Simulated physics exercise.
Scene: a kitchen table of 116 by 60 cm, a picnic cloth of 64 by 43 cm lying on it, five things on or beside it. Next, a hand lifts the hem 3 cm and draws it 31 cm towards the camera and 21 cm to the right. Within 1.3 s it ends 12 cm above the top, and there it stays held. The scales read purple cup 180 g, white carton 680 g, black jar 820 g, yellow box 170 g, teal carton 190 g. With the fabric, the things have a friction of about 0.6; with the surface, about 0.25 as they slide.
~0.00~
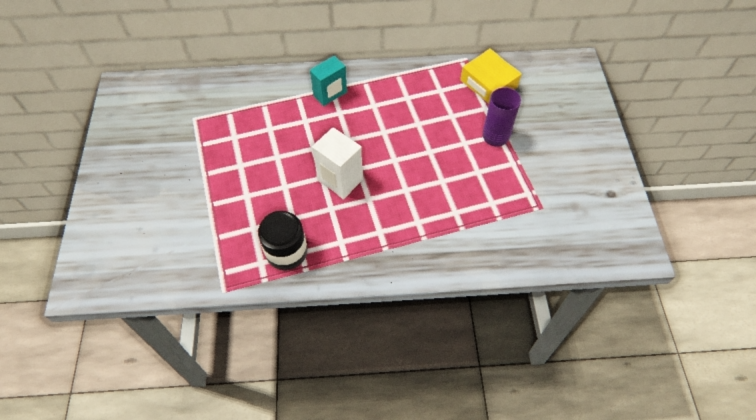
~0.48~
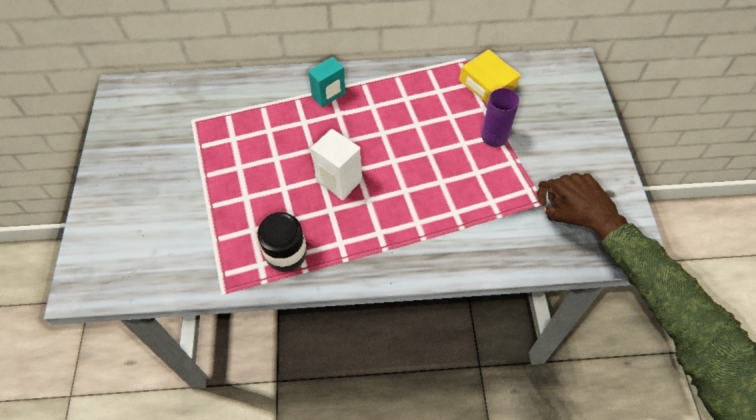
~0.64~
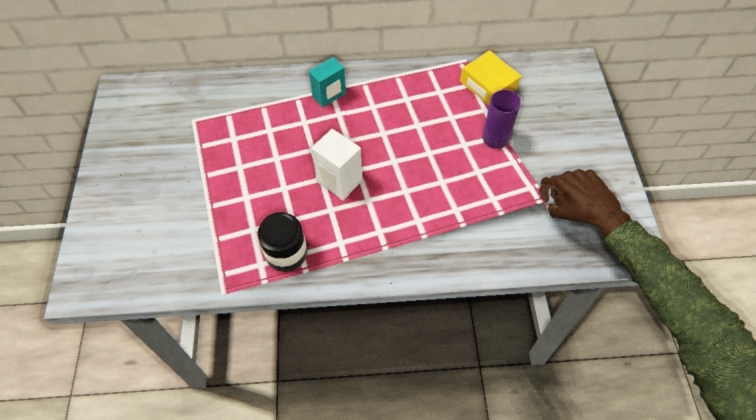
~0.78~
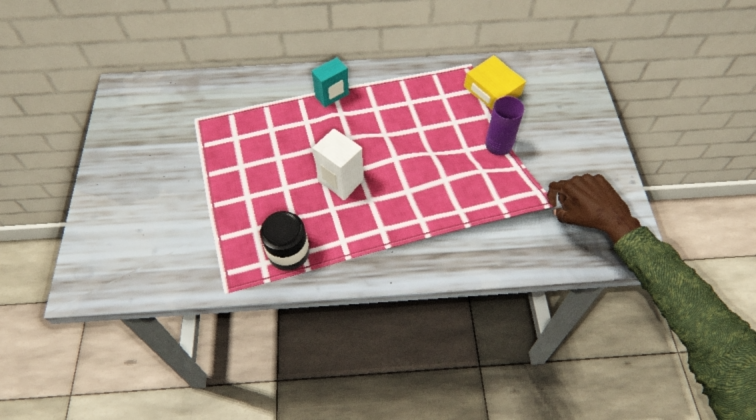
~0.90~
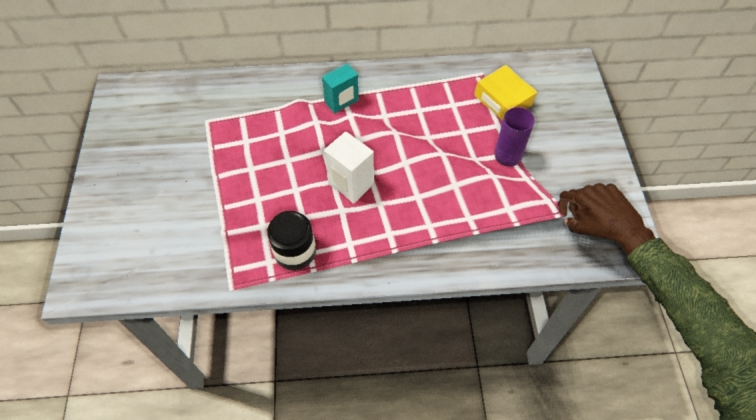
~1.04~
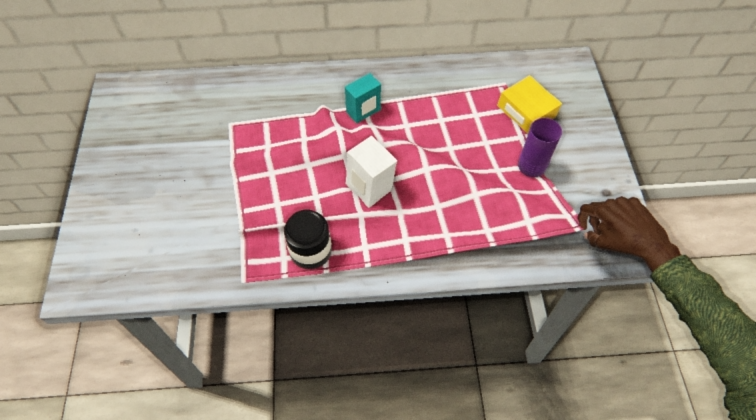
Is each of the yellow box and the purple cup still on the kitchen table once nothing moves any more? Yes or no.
Yellow box no, purple cup no.
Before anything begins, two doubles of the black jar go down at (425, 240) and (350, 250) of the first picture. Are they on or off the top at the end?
Off the top, then off the top.
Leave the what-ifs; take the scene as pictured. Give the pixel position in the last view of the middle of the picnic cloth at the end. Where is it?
Its centre lands at about (523, 235).
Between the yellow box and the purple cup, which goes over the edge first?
First: Yellow.
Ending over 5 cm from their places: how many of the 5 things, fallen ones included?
My count is 5.
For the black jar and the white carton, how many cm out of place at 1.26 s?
The black jar is 10 cm out, the white carton 15 cm.
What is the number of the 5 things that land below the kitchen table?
After counting, the figure is 3.
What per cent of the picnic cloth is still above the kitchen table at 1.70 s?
About 75 per cent.
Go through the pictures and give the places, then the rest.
In the first picture, yellow box (492, 70); purple cup (506, 99); picnic cloth corners (223, 293) (193, 119) (544, 209).
In the second picture, picnic cloth corners (222, 295) (192, 121); grip (545, 204).
In the third picture, picnic cloth corners (223, 295) (192, 121); grip (547, 201).
In the fourth picture, teal carton (330, 69); yellow box (496, 77); black jar (281, 227); picnic cloth corners (225, 294) (195, 120); grip (555, 206).
In the fifth picture, teal carton (340, 75); yellow box (507, 86); black jar (288, 226); picnic cloth corners (230, 291) (205, 121); grip (565, 215).
In the sixth picture, yellow box (531, 97); purple cup (546, 130); picnic cloth corners (242, 283) (229, 124); grip (585, 229).
By 1.3 s, 100 % of the picnic cloth is still over the top; yellow box 23 cm off its start, purple cup 21 cm off its start, teal carton 19 cm off its start.
By 1.5 s, 90 % of the picnic cloth is still over the top; yellow box 36 cm off its start, purple cup 32 cm off its start, teal carton 31 cm off its start.
By 1.7 s, 75 % of the picnic cloth is still over the top; yellow box over the edge, purple cup on its side, 45 cm off its start at (685, 262), teal carton 40 cm off its start at (506, 127).
By 1.9 s, 65 % of the picnic cloth is still over the top; yellow box over the edge, purple cup over the edge, teal carton 45 cm off its start.
By 3.5 s, 65 % of the picnic cloth is still over the top; purple cup over the edge, yellow box over the edge, teal carton 45 cm off its start at (529, 130), black jar over the edge.
